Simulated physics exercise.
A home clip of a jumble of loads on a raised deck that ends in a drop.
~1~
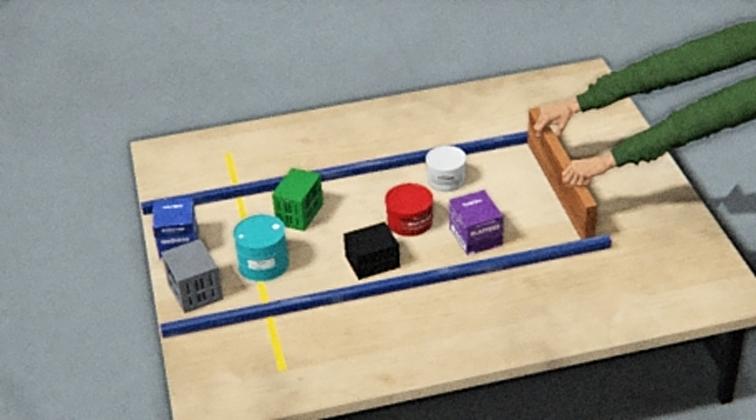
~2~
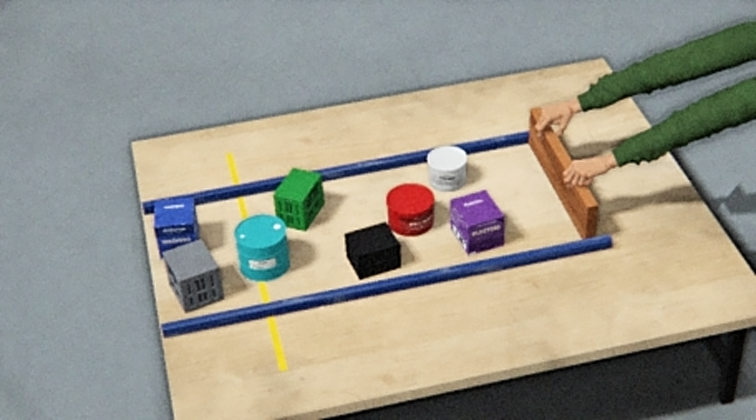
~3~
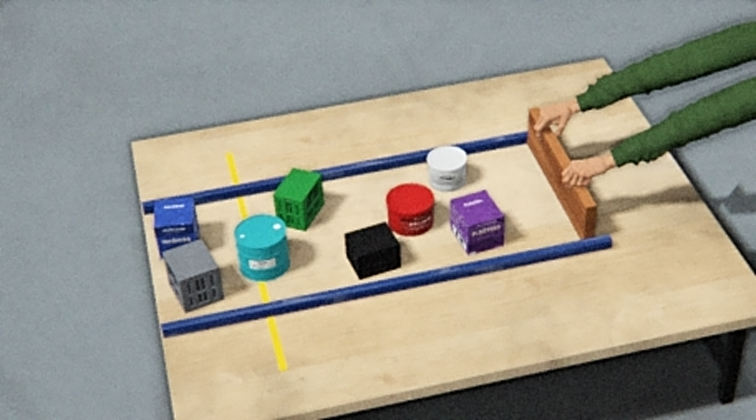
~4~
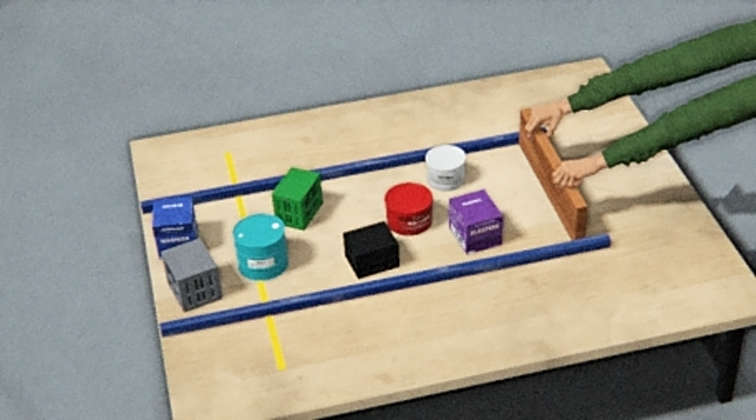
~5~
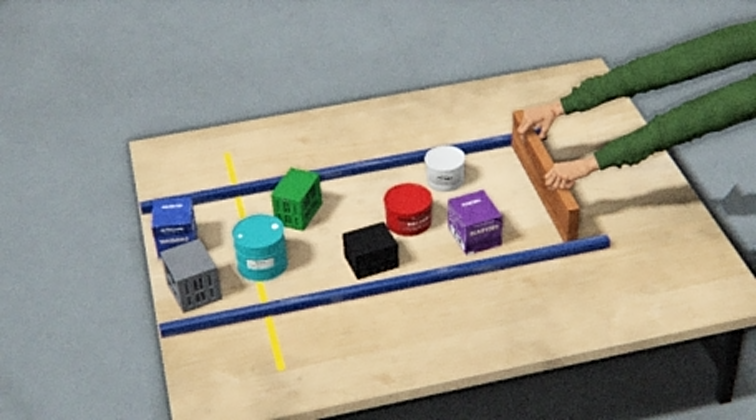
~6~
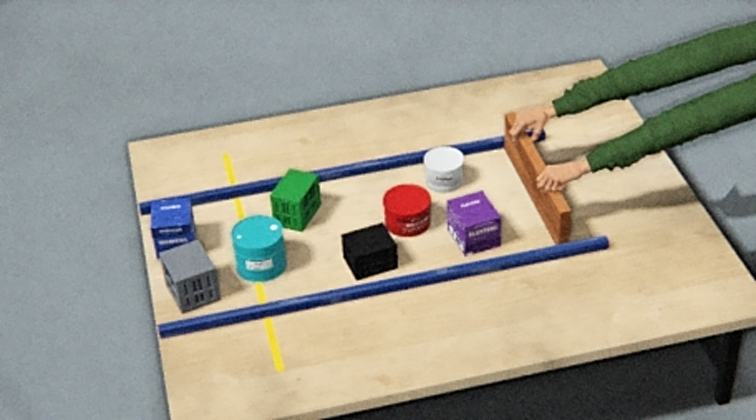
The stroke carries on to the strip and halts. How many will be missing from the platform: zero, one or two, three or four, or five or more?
In the end the number that fall off is one or two.
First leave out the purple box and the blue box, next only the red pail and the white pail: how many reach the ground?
Fallen: 0, and 1 in the other try.
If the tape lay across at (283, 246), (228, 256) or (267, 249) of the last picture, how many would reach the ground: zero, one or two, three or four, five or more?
In that order: No fall at all; 1 or 2; none at all.
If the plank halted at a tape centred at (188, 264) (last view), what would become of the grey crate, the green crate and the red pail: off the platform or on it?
The grey crate comes down; the green crate goes over; the red pail remains up.
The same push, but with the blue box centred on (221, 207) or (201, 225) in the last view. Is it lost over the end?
Place by place, it survives; stays on.
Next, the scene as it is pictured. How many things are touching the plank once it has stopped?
It touches 3.
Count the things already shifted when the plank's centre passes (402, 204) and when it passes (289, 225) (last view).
The counts are 4 and 7.
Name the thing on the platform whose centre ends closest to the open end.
The blue box ends nearest.
Soon after, none off yet; blue box at rest near (174, 229); grey crate at rest near (190, 277); turquoise canister at rest near (259, 249).
After that, none off yet; blue box at rest near (174, 229); grey crate at rest near (190, 277); turquoise canister displaced a little near (247, 250).
In the end, the number that fall off is one or two; gone, grey crate.
